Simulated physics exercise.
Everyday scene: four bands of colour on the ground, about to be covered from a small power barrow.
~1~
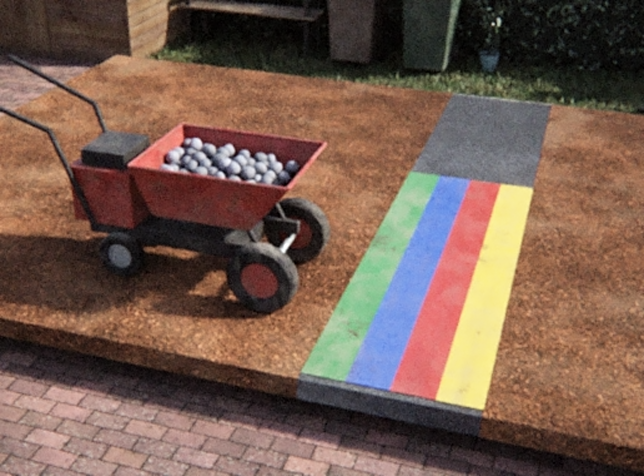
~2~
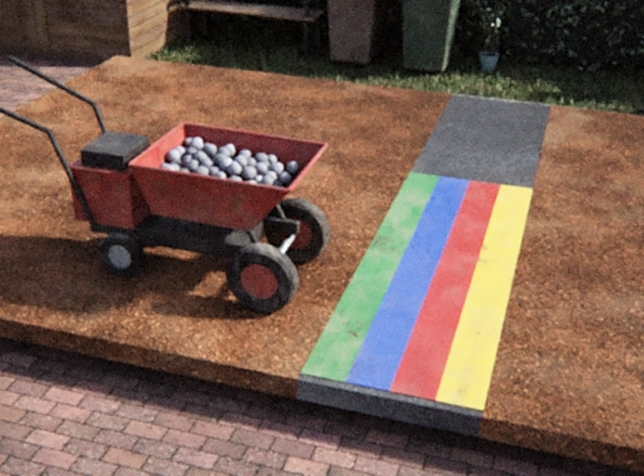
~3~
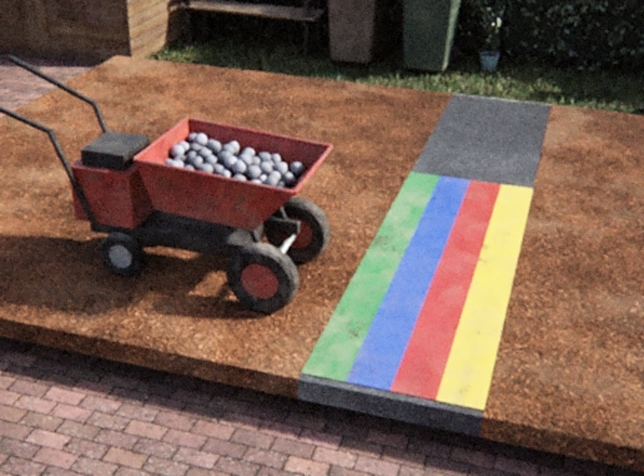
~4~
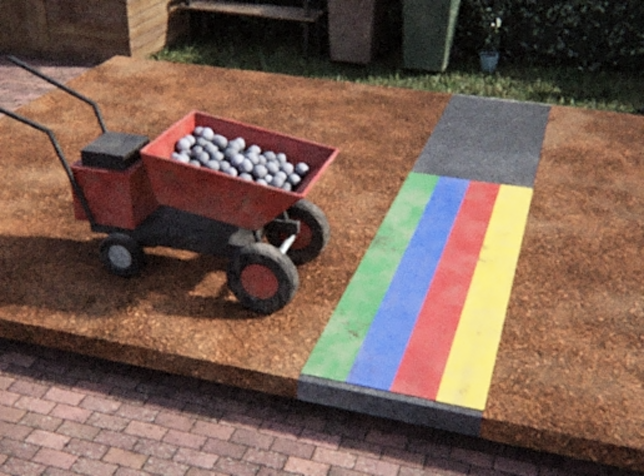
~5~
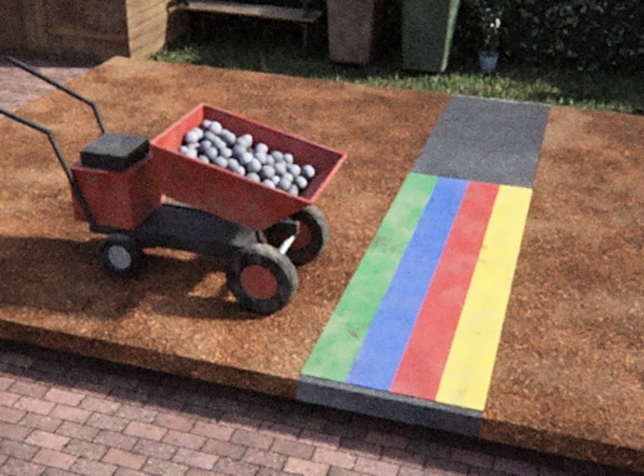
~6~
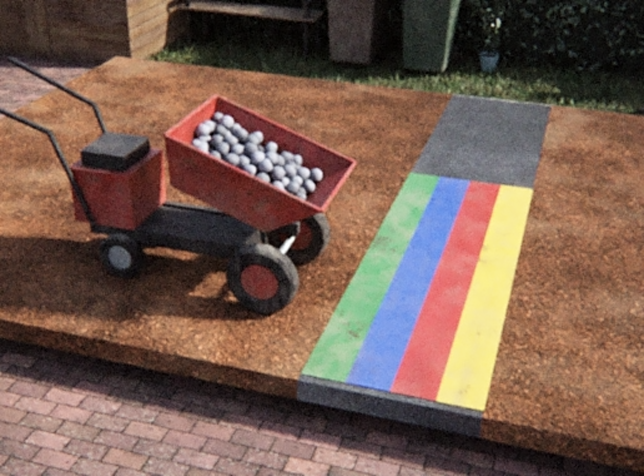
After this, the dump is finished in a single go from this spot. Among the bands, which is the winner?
That would be the blue band.
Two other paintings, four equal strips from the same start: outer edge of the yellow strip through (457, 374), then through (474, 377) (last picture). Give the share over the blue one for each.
The first gives around 20 %, the second around 30 %.
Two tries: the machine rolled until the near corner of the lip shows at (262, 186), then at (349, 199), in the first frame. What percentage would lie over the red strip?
10 % and 20 %.
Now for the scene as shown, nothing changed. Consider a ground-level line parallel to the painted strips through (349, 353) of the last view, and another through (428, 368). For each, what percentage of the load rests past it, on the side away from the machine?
Respectively 90 and 30 percent.
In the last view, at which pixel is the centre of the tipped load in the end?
Centre at rest: Close to (427, 301).
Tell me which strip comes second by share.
The next spot goes to the strip in red.
Shortly afterwards, skip tipped steeply; the whole lot in the skip.
Next, skip tipped right over; the bulk in the skip; near a quarter over the blue strip; only a few over the red strip; only a few falling.
Some moments later, skip tipped right over; near a quarter in the skip; only a few over the green strip; near a third over the blue strip; near a quarter over the red strip; a little over the yellow strip; a little off the paint.
In the end, skip tipped right over; a little in the skip; only a few over the green strip; near a third over the blue strip; near a quarter over the red strip; a little over the yellow strip; a little off the paint.
